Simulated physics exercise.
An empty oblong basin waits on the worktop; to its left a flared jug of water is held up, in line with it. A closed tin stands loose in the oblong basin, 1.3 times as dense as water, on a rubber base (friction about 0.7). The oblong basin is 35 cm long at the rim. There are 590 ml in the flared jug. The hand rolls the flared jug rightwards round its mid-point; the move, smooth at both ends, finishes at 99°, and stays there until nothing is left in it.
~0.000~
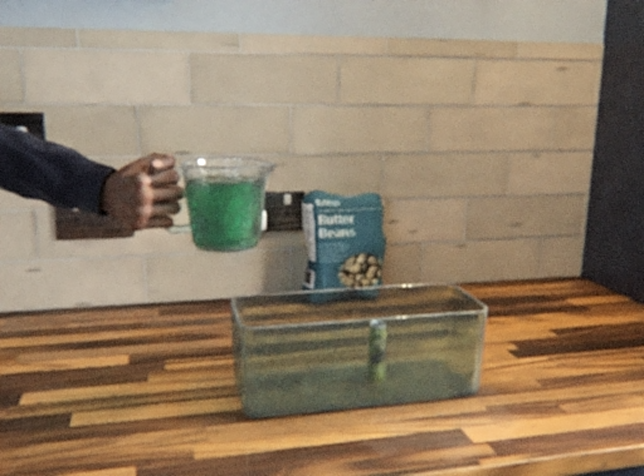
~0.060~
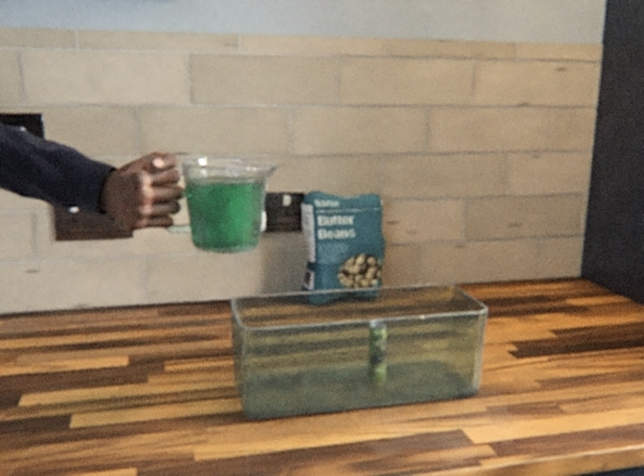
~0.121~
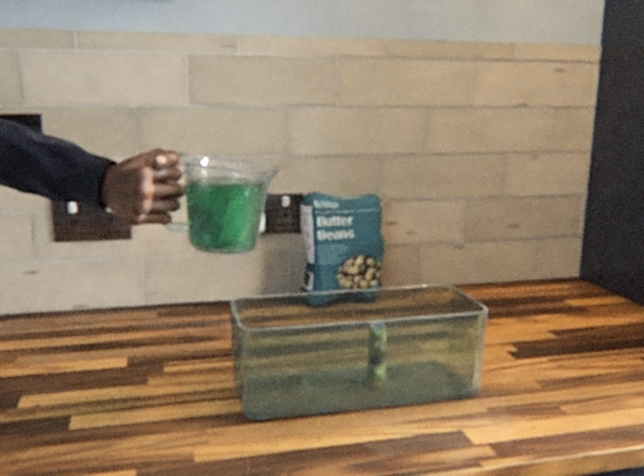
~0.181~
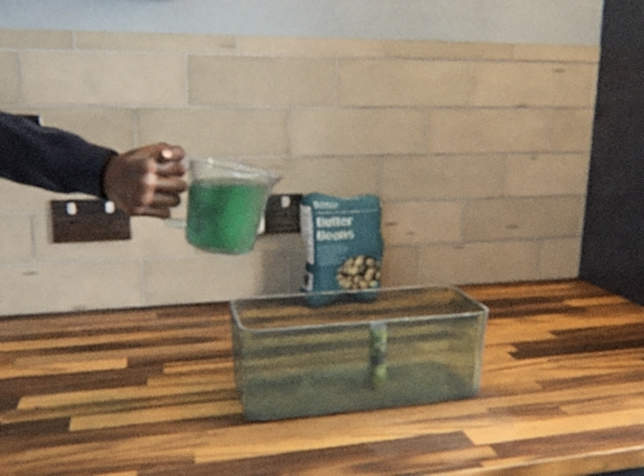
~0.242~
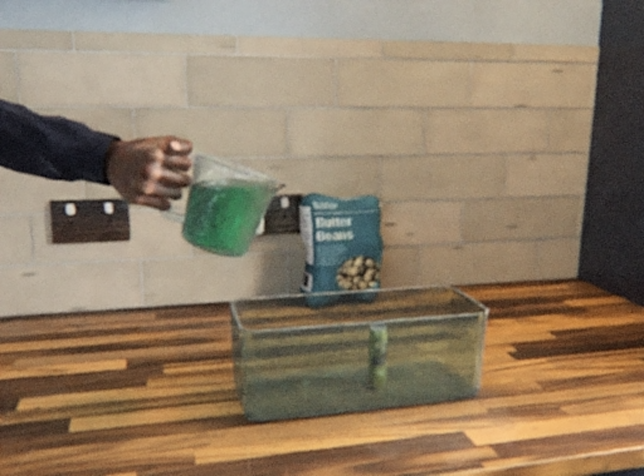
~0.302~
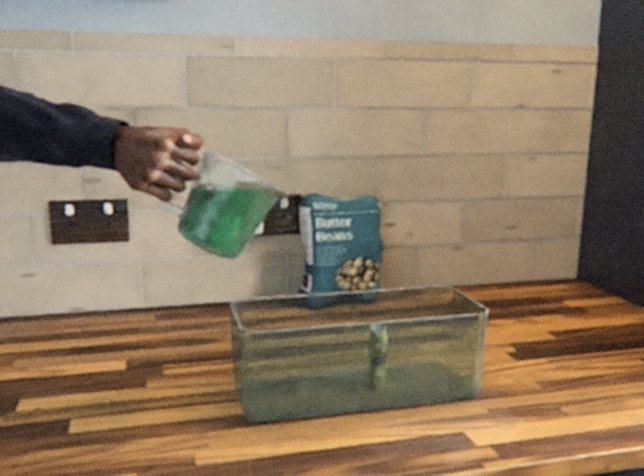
The clip shows a hand holding a clear jug of green liquid above and left of a rectangular glass container on a wooden worktop, beside a butter beans packet, then smoothly tilting the jug to the right.
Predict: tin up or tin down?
The tin remains upright.
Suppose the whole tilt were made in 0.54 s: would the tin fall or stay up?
Then it remains upright.
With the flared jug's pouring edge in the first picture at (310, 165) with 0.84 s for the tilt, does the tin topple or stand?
Then it falls.
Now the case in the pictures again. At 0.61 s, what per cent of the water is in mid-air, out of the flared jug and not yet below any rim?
About 26 per cent.
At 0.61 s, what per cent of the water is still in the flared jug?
About 62 per cent.
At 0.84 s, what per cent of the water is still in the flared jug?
About 16 per cent.
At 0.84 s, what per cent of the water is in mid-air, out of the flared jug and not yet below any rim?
Some 16 per cent.
By 0.61 s the tilt is 82° and 62 per cent is still to pour; the tin stands where it began.
By 0.84 s the tilt is 99° and 15 per cent is still to pour; the tin stands where it began.
By 1.08 s the tilt is 99° and 2 per cent is still to pour; the tin stands where it began.
By 1.34 s the tilt is 99° and 0 per cent is still to pour; the tin stands where it began.
At rest the tin stands where it began.
